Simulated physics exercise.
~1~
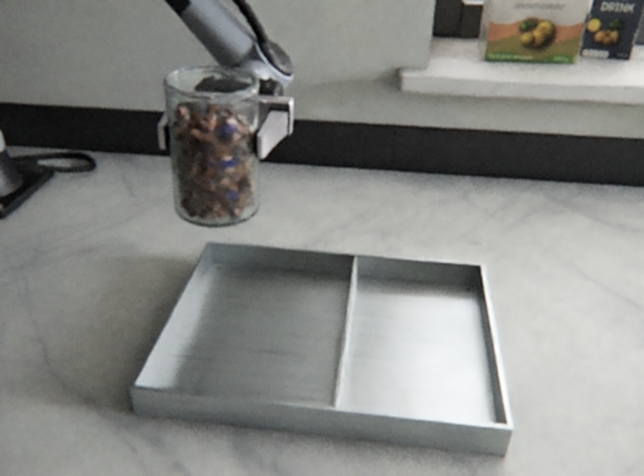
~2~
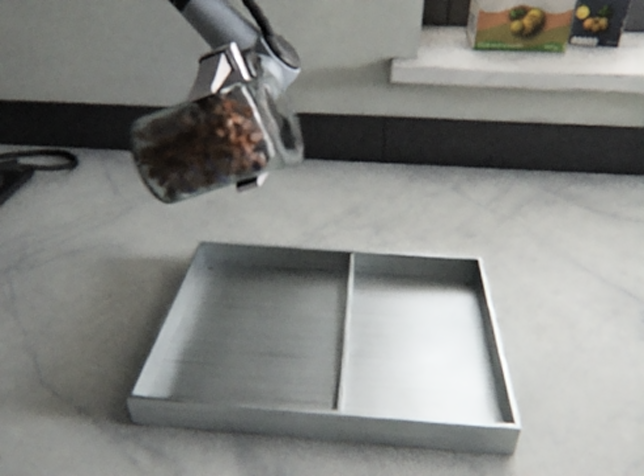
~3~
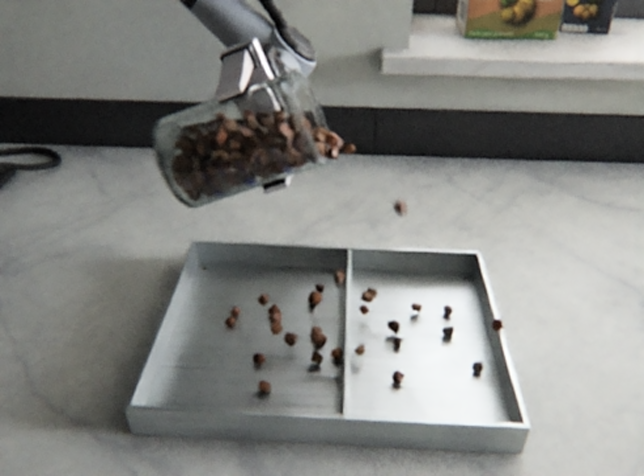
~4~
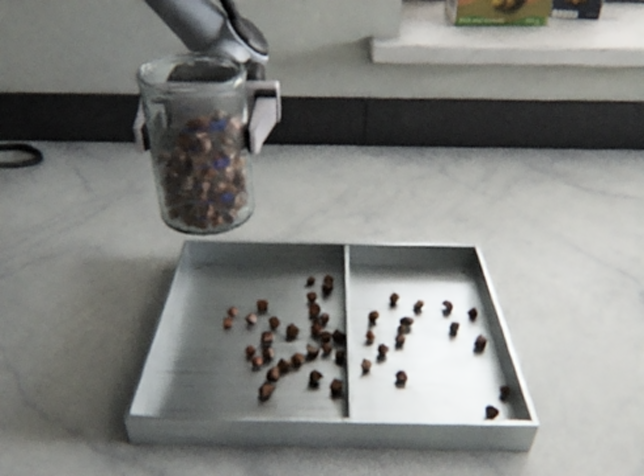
At the start, a robot gripper holds a clear cup filled with small brown pellets upright above a shallow grey metal tray, which rests on a pale marbled surface and is split by a cross wall. The gripper tips the cup steeply to the right until it lies nearly on its side. Pellets then spill over its rim and drop into both parts of the tray. The gripper turns the cup back upright, and the pouring stops. In the end, the cup still holds most of its pellets, while the rest lie scattered in the tray, more of them in the left part than the right.
